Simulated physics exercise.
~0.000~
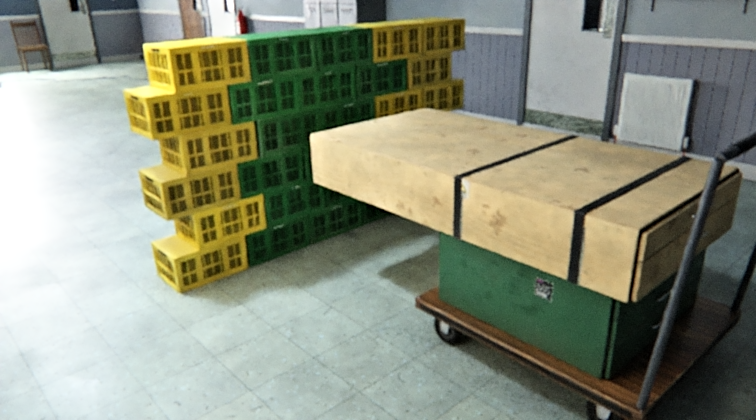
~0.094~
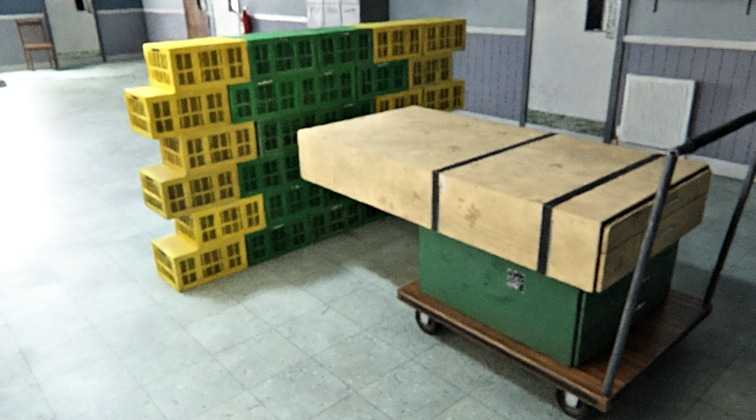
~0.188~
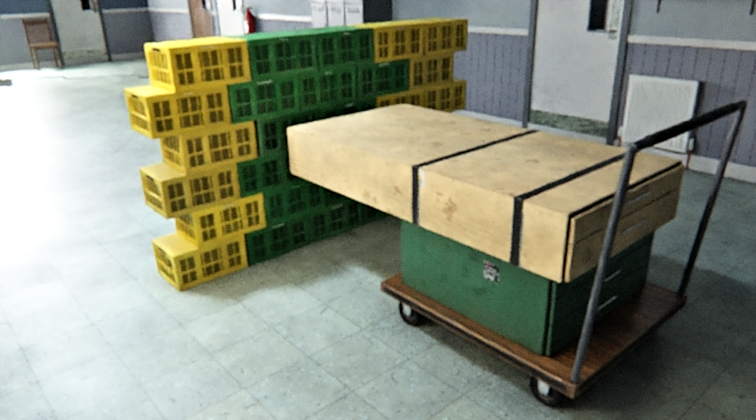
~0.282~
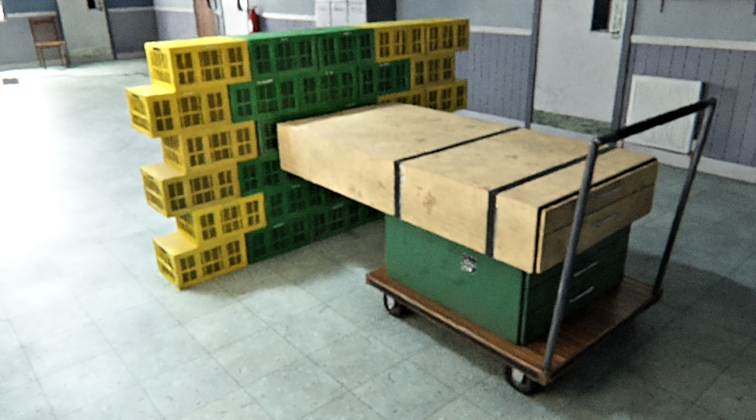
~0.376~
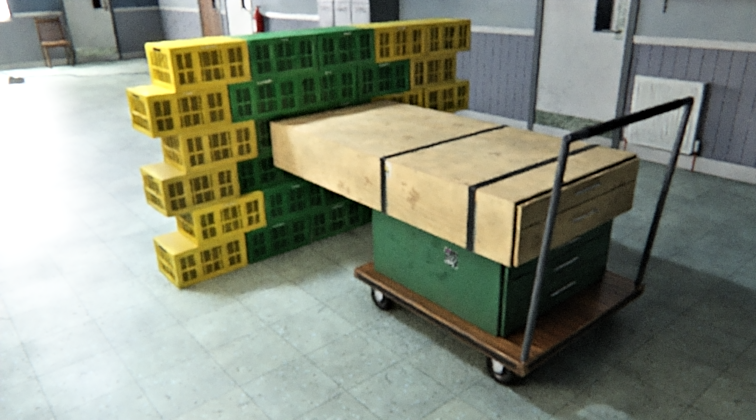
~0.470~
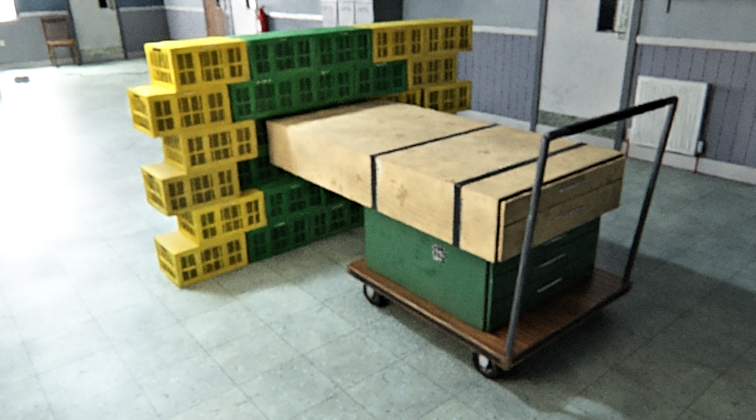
A loaded trolley rolls toward a wall of green and yellow crates and pushes its long case into it.
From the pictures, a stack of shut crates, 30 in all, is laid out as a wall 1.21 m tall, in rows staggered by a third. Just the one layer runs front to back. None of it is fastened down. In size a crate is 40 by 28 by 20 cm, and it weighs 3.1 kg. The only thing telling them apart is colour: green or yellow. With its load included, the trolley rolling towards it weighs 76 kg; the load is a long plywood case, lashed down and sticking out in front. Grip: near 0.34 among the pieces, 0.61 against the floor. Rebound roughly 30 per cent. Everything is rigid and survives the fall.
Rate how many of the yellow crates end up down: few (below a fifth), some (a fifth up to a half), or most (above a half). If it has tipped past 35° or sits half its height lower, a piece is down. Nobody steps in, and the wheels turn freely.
Few.
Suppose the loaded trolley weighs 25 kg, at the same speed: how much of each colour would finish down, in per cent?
Down at the end: Yellow 0 per cent, green 0 per cent.
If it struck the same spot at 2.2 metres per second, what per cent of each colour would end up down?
Share down, in per cent: Yellow 10, green 50.
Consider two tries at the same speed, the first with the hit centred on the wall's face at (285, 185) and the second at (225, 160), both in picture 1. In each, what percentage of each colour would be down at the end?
Yellow 0 then 30, green 0 then 40 per cent.
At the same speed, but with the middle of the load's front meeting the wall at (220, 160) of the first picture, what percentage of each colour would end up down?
Then yellow ends 30 per cent down and green 40 per cent.
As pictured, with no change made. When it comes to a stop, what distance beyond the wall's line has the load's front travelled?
It ends up roughly 20 cm beyond.
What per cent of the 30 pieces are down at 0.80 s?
0 per cent.
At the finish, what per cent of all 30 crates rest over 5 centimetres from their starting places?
55 per cent.
After 0.56 s, load 14 cm past the wall's line, still rolling; none of the 15 yellow crates down (0 of 30 in all colours); top yellow crate shifted 57 mm; top green crate shifted 7 cm.
After 0.80 s, load 18 cm past the wall's line, still rolling; none of the 15 yellow crates down (0 of 30 in all colours); top yellow crate leaning 4°; top green crate leaning 4°.
At rest (1.6 s), load 18 cm past the wall's line, stopped; none of the 15 yellow crates down (0 of 30 in all colours); top yellow crate leaning 6°; top green crate leaning 6°. That is 0 per cent. As the last picture would show them, middles, top yellow crate near (376, 39), top green crate near (316, 45).
